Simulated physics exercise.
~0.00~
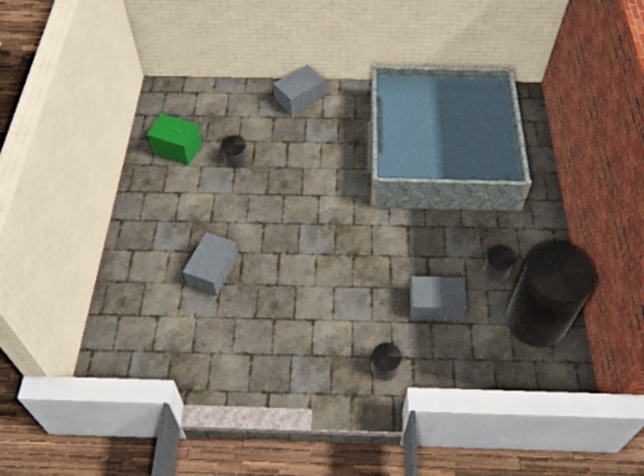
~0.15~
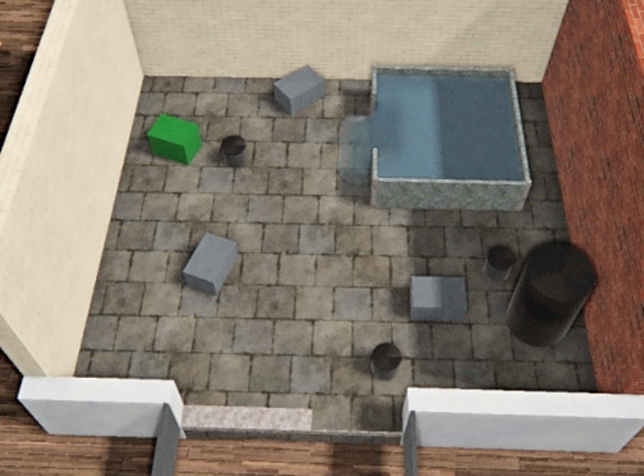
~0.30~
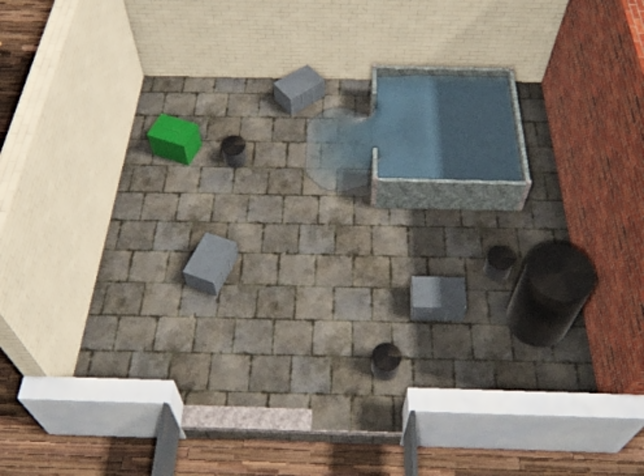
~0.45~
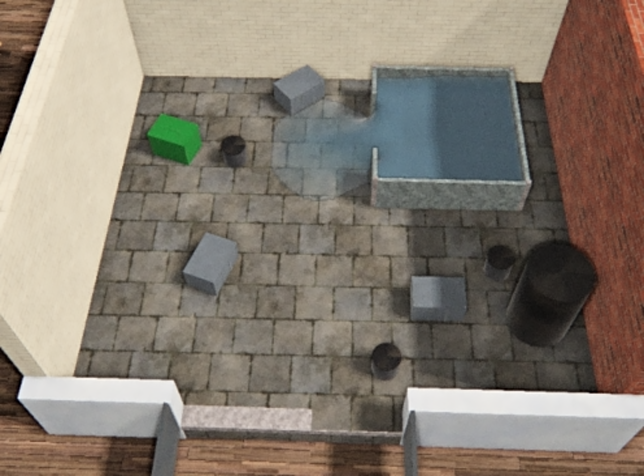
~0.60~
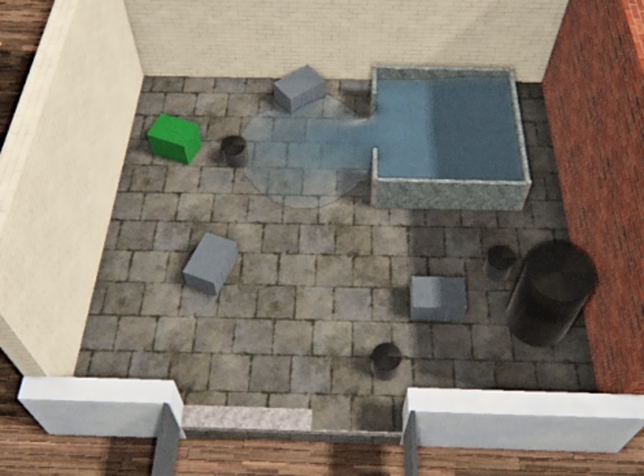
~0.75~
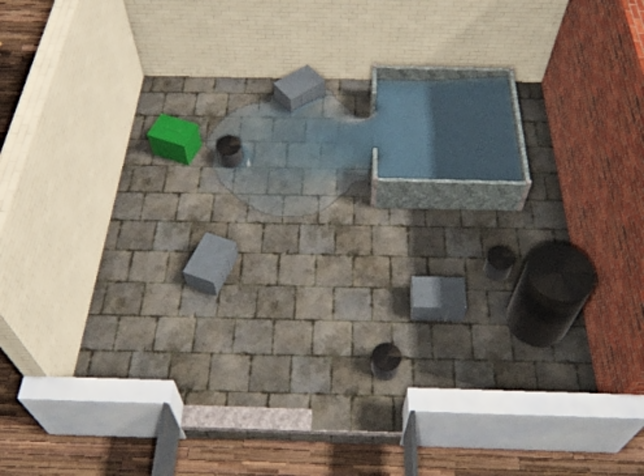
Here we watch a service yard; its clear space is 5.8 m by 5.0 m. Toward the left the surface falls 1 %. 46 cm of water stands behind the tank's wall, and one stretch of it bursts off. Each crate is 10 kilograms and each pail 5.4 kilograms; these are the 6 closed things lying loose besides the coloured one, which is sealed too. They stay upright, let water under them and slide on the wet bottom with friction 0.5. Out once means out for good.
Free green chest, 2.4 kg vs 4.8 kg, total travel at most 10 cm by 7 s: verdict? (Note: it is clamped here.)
Verdict: Neither.
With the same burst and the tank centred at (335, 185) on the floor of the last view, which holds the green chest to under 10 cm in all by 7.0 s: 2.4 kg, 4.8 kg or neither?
Then both masses fall short.
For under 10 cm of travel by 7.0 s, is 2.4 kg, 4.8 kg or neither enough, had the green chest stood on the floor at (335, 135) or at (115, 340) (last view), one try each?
In turn: Neither is enough; neither holds.
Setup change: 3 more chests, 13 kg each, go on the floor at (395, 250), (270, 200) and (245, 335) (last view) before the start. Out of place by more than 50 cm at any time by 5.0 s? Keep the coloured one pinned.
Going through them in turn, the answers are not too far, too far and not too far.
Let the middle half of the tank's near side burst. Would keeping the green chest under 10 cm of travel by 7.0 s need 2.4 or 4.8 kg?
Answer: The small one.
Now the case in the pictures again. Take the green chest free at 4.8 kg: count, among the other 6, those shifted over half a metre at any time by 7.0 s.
The tally stands at 3.
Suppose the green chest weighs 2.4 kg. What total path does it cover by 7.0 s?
It covers about 300 cm altogether.
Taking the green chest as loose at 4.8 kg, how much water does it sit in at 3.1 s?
Close to 16 cm deep.
After 1.4 s the green chest would be 42 cm from its start with 2.4 kg and 39 cm from its start with 4.8 kg; 2 cm of water round it then.
After 3.1 s the green chest would be 56 cm from its start with 2.4 kg and 117 cm from its start with 4.8 kg; 16 cm of water round it then.
After 4.9 s the green chest would be 138 cm from its start with 2.4 kg and 317 cm from its start with 4.8 kg; 11 cm of water round it then.
After 7.0 s the green chest would be 278 cm from its start with 2.4 kg and 322 cm from its start with 4.8 kg; 14 cm of water round it then.
